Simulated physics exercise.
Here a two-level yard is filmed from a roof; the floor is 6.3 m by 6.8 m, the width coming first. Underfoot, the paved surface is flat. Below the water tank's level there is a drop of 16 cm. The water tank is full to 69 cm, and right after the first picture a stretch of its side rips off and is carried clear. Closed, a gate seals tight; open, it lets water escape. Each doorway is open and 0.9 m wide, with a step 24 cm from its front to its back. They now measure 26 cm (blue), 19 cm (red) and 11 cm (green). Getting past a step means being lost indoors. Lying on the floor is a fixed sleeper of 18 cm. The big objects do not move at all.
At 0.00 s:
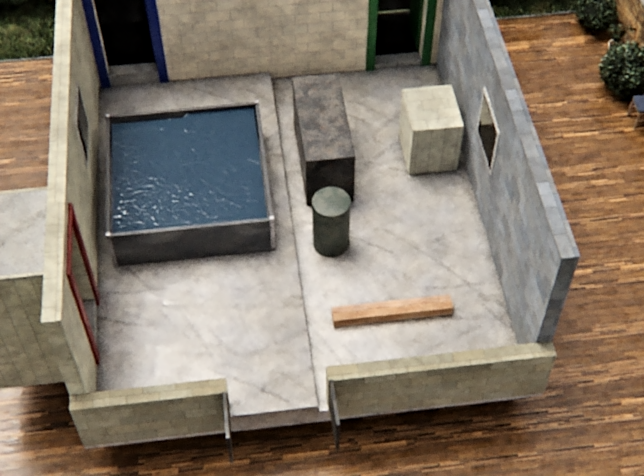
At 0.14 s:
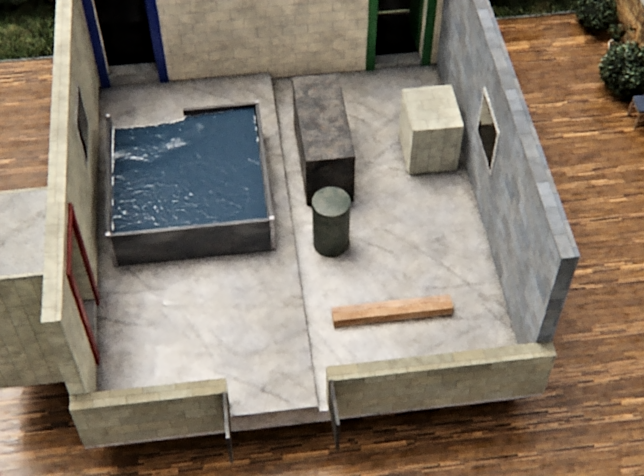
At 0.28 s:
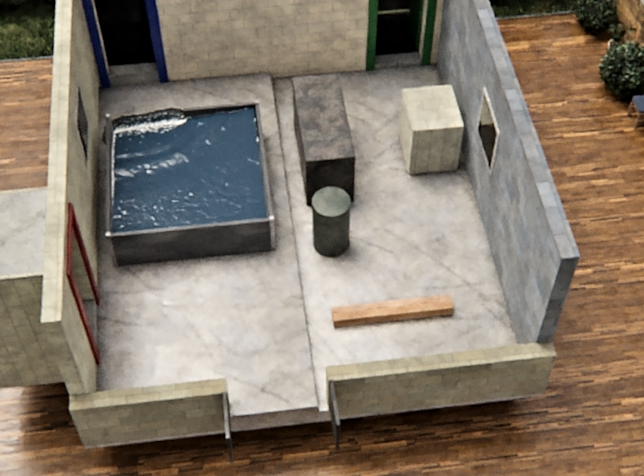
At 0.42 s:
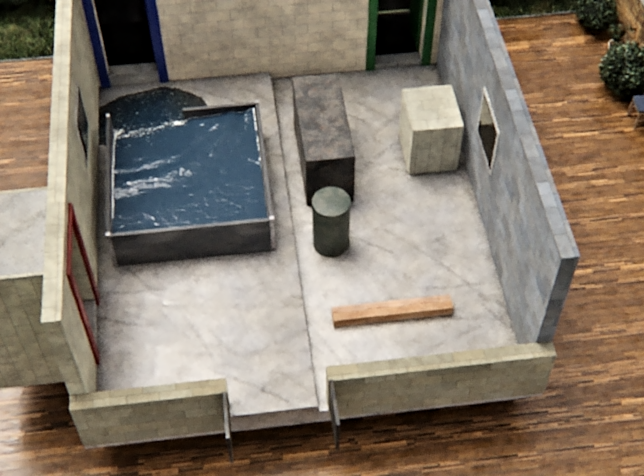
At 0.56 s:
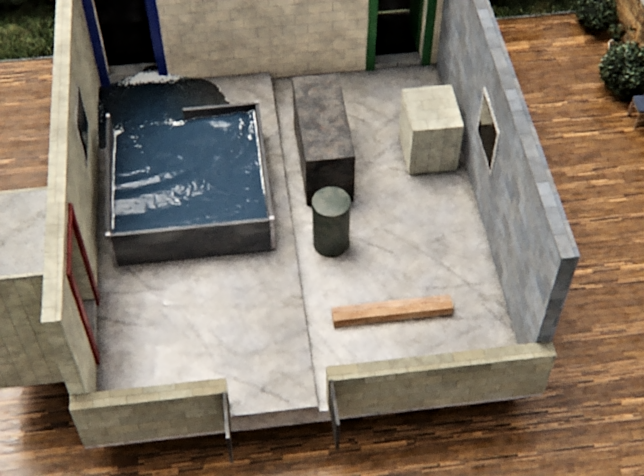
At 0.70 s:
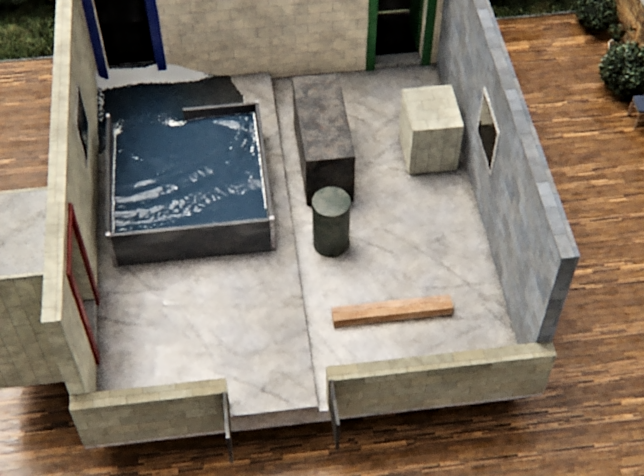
The clip opens on still, dark blue water filling a raised rectangular tank in a walled yard, with blocks and a cylinder standing nearby. Part of the tank's far side goes missing and the water ripples, then pours out through the gap and spreads across the paving behind, toward the blue doorway.
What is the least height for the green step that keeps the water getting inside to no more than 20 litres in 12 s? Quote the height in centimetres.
23 cm.
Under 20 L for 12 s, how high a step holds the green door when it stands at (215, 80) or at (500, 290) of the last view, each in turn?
First place around 23 cm, second around 13.0 cm.
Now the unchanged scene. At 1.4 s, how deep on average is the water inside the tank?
I'd put it at some 53 centimetres on average.
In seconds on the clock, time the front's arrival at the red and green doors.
Arrival times - red: 3.4 seconds; green: 2.0 seconds.
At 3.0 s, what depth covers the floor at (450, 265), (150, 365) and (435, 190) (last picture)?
Depth: About 0, 0, 0 cm.
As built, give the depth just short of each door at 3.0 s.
Blue 41, red 0, green 6 cm.
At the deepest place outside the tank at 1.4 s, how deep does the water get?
I'd put it near 57 cm.
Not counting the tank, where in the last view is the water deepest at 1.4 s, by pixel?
Look close to (99, 91).
After 1.4 s water covers 10 % of the floor, deepest (57 cm) near (99, 91); it has not reached the green door.
After 3.0 s water covers 35 % of the floor, deepest (42 cm) near (109, 90); 6 cm at the green door, 0 litres in over its 11 cm step.
After 12.0 s water covers 90 % of the floor, deepest (18 cm) near (307, 86); 13 cm at the green door, 267 litres in over its 11 cm step.
At the green door as built, the water arrived by 2.1 s and peaked near 25 cm at 5.4 s.
Run again over the same 12 s with other heights there, 35 litres in over 21 cm, 0 litres over 28.5 cm. The limit of 20 litres is kept from about 23 cm up.
